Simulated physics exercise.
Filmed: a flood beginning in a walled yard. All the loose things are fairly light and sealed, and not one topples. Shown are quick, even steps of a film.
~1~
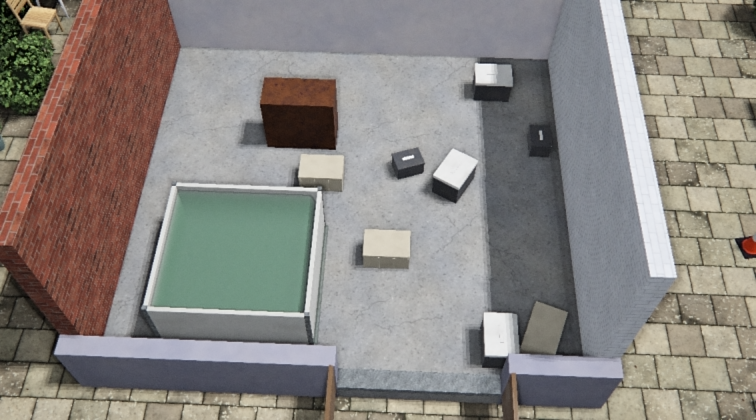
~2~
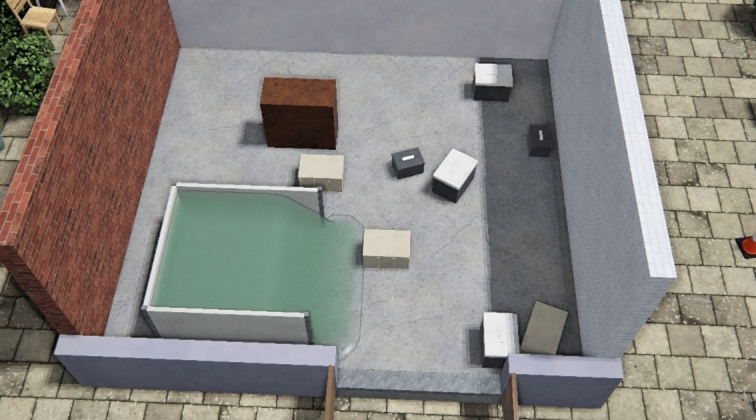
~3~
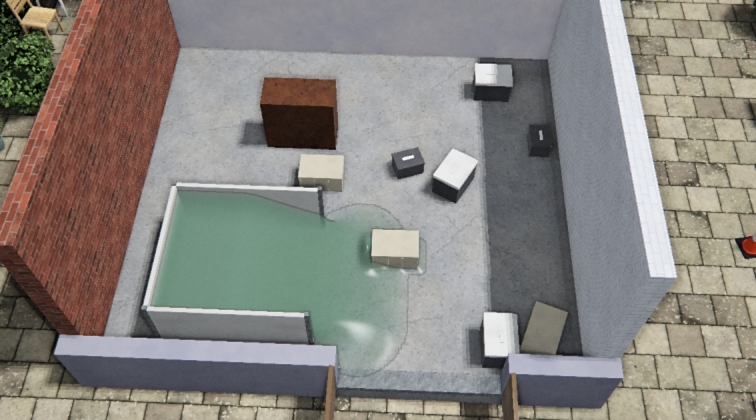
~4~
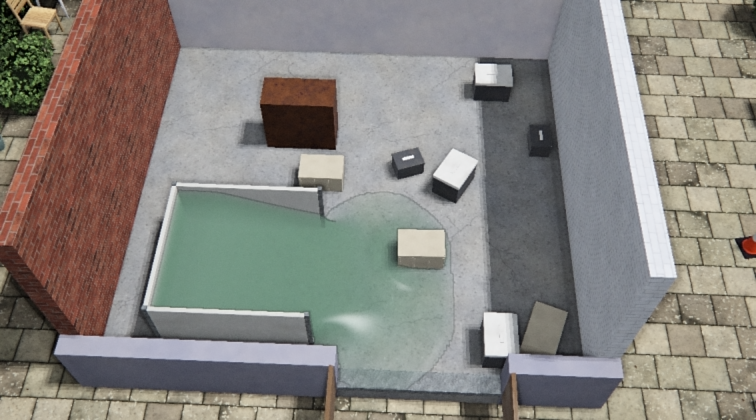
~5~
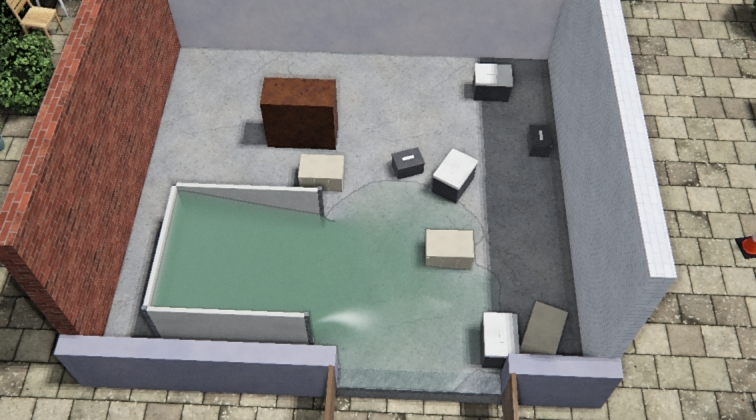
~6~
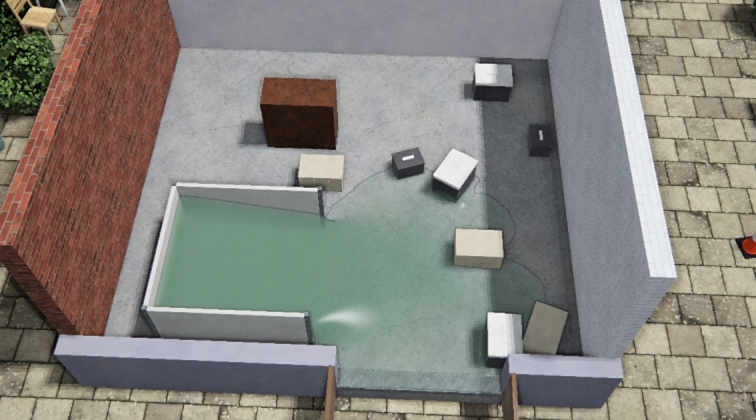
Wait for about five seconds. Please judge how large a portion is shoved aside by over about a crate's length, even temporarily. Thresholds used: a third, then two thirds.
It reaches two thirds.
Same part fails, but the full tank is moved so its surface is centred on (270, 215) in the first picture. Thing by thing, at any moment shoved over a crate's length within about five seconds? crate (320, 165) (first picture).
That one, I'd say: Came up short.
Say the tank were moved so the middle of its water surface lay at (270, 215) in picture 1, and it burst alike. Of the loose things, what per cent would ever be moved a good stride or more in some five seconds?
About 90 %.
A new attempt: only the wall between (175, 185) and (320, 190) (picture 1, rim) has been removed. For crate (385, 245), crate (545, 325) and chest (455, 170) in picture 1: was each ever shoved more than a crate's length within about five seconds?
The first: Never got that far; the second: Never got that far; the third: Got that far.
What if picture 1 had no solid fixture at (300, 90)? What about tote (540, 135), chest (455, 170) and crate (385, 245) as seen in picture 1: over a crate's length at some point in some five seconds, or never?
Well, the first was pushed clear, the second was pushed clear, and the third was pushed clear.
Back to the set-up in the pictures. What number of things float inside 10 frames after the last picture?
Total: 5.
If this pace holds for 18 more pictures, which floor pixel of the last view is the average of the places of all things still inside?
Close to pixel (471, 151).
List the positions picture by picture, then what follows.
In the first picture, a crate at (387, 243), on the bottom; a chest at (501, 334) rests on the ground; 0 of 8 have shifted.
In the second picture, a crate at (387, 243) rests on the ground; a chest at (501, 334) rests on the ground; 0 of 8 have shifted.
In the third picture, a crate at (395, 243), on the bottom, close to its start; a chest at (501, 334) rests on the ground; 1 of 8 have shifted.
In the fourth picture, a crate at (421, 243), on the bottom, a stride from its start; a chest at (501, 334) rests on the ground; 1 of 8 have shifted.
In the fifth picture, a crate at (450, 243) rests on the ground, a stride from its start; a chest at (501, 334) rests on the ground; 1 of 8 have shifted.
In the sixth picture, a crate at (479, 243) rests on the ground, a stride from its start; a chest at (505, 335), on the bottom, close to its start; 1 of 8 have shifted.
A moment on, 1 of 8 are well off their spots; 0 afloat.
Next, 5 of 8 are well off their spots; 5 afloat.
Later, 6 of 8 are well off their spots; 6 afloat.
In the end, 6 of 8 are well off their spots, and 6 have been at some point; 6 afloat.
